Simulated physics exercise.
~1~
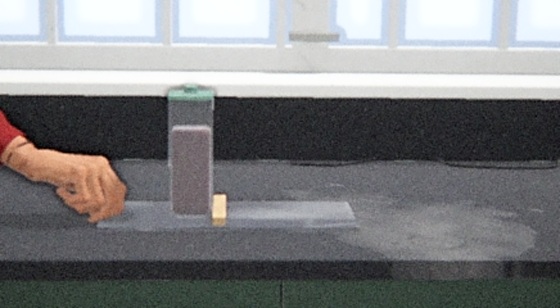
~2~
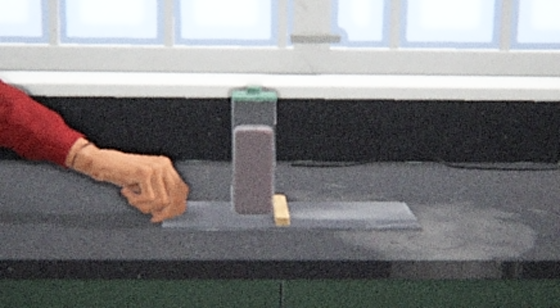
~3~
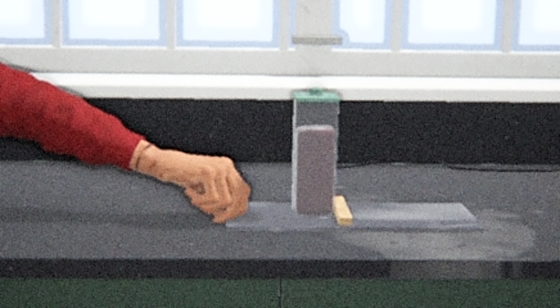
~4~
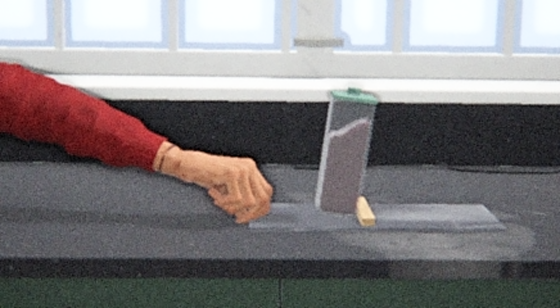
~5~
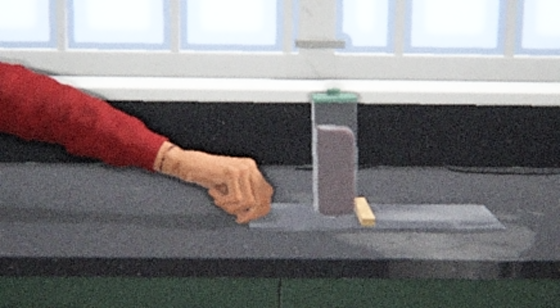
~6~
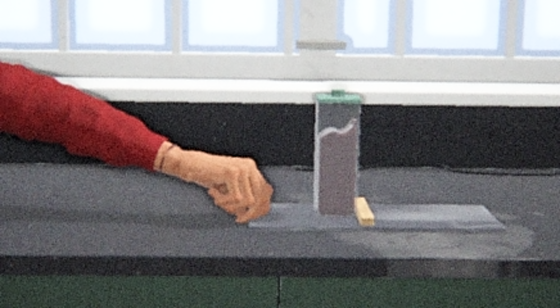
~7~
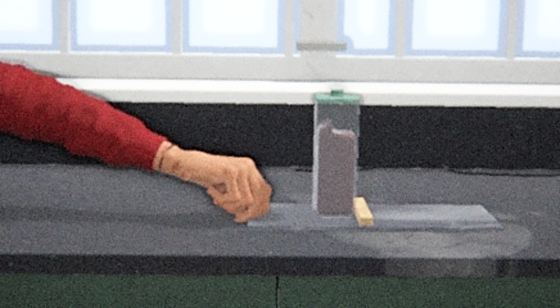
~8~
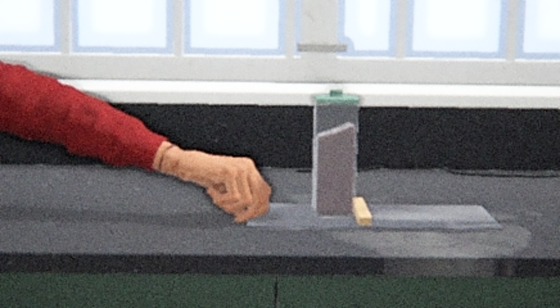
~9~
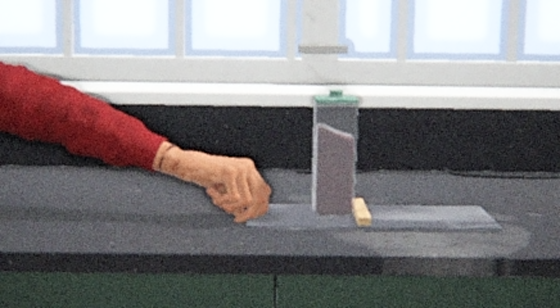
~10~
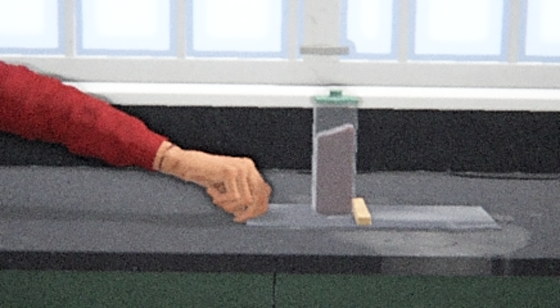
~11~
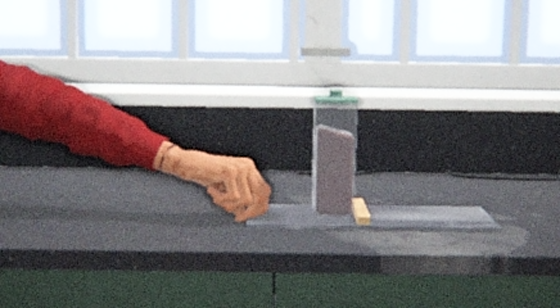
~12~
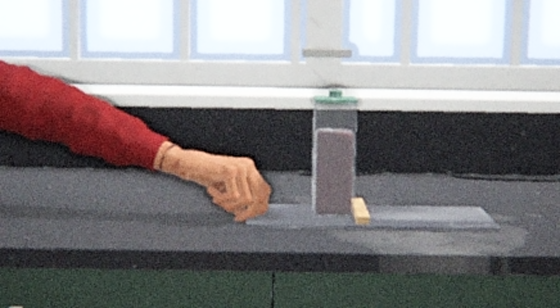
A capped flask slides right on a hand-pushed board, tips slightly, and settles upright.
